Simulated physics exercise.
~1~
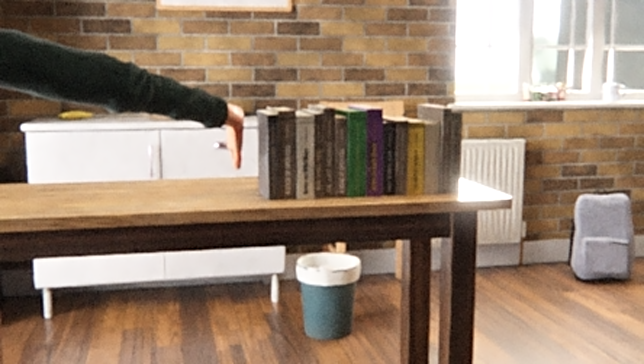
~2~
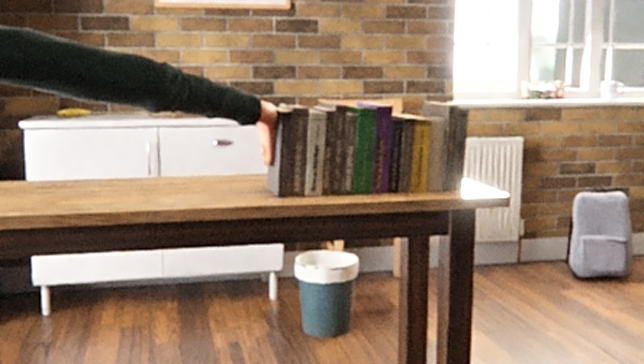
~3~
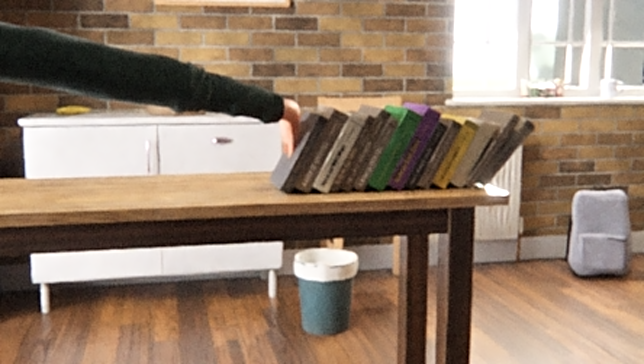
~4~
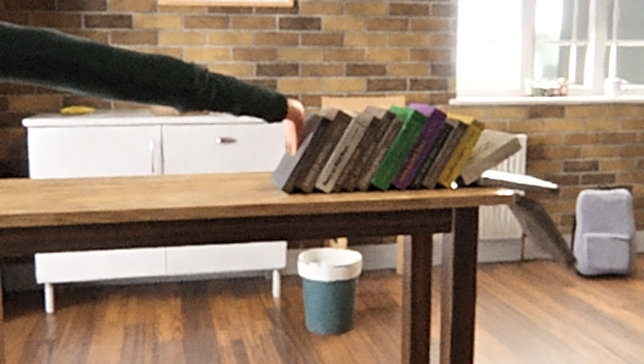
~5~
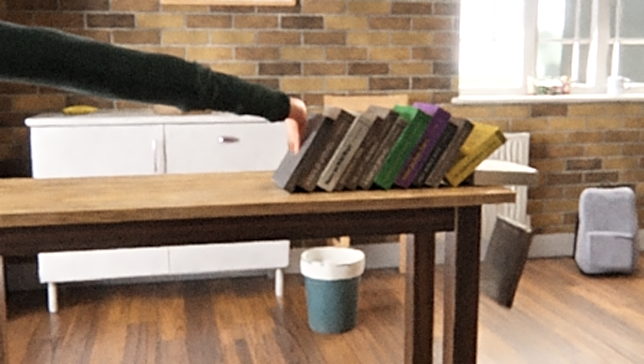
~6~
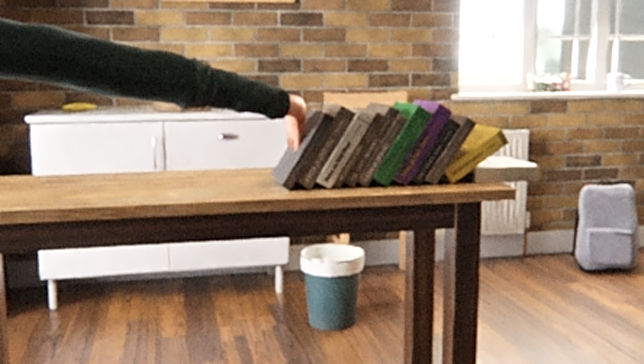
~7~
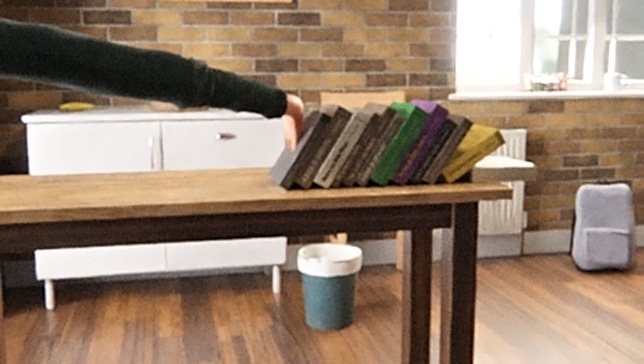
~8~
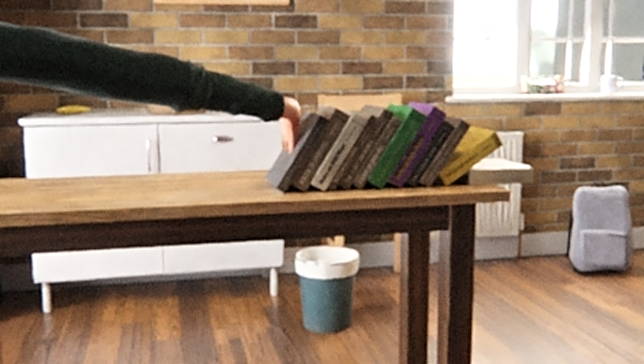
Brick-walled room with wooden table, a hand pushing a row of upright books rightward, toppling end ones off, leaving the rest leaning.
